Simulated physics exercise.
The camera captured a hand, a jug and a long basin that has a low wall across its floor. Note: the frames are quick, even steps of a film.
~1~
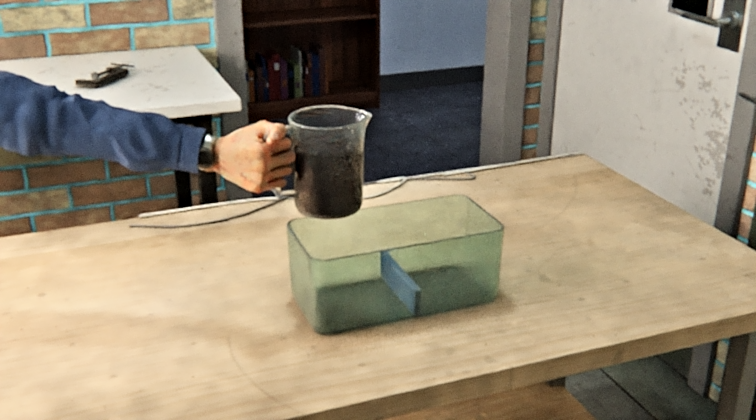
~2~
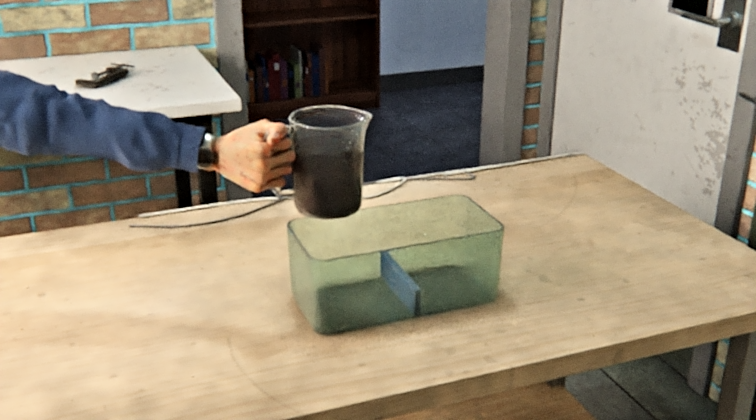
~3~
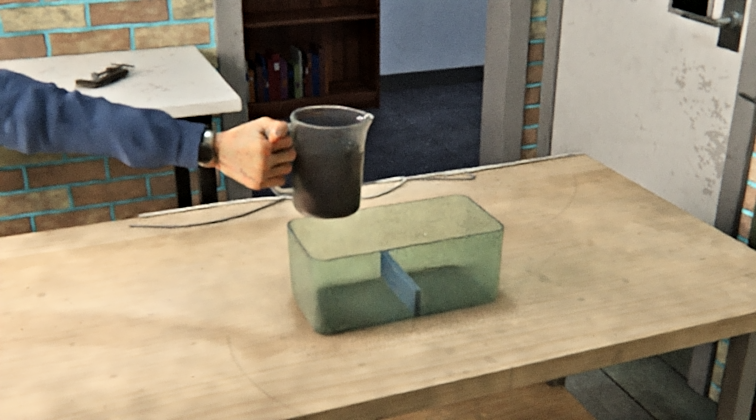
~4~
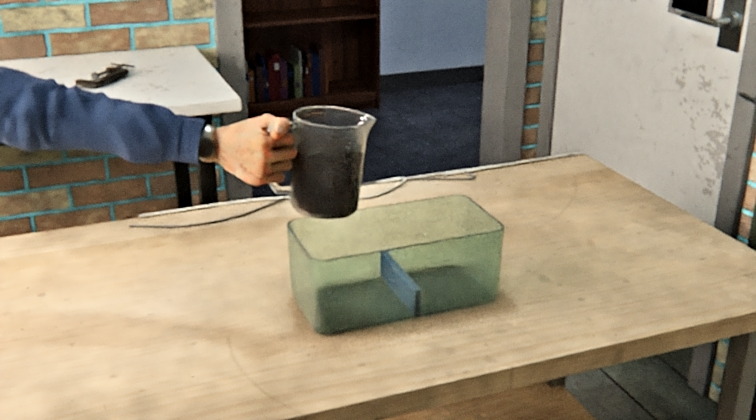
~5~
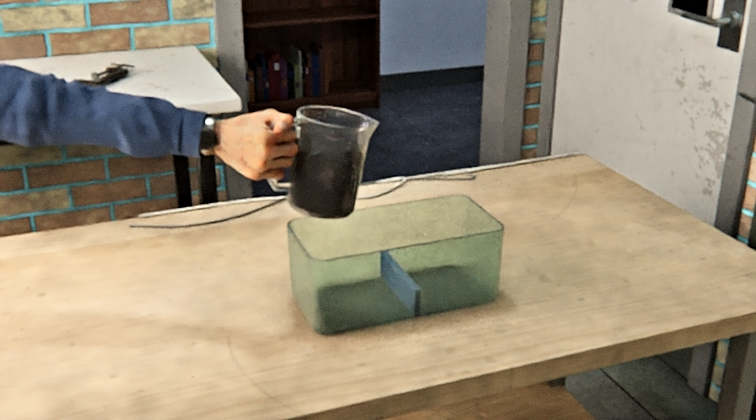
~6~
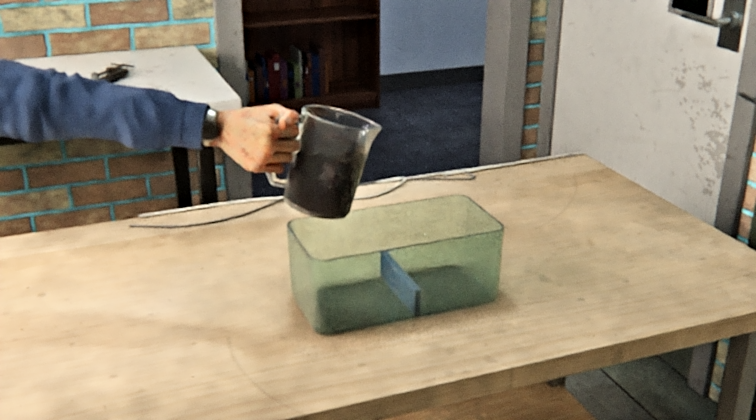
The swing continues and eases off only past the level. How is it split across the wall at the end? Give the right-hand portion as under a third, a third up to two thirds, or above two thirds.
The right of the wall is going to hold beyond two thirds.
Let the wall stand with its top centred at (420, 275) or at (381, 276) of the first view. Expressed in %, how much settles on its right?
Respectively 25 and 95 per cent, approximately.
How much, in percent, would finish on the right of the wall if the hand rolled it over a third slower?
Roughly 80 %.
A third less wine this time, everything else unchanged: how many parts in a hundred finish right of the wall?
That works out to some 70 %.
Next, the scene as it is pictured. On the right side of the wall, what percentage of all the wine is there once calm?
I'd put it near 80 per cent.
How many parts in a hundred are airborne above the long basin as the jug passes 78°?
That comes to near 10 percent.
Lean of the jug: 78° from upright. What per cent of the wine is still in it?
Some 90 per cent has not yet come out.
A moment on, the tilt is 78° and 88 per cent is still to pour, 0 is left of the wall and 1 right of it.
Next, the tilt is 109° and 27 per cent is still to pour, 8 is left of the wall and 49 right of it.
Then the tilt is 111° and 1 per cent is still to pour, 19 is left of the wall and 78 right of it.
Later the tilt is 111° and 0 per cent is still to pour, 21 is left of the wall and 79 right of it.
At rest 21 per cent lies left of the wall, 78 right of it and 1 outside.
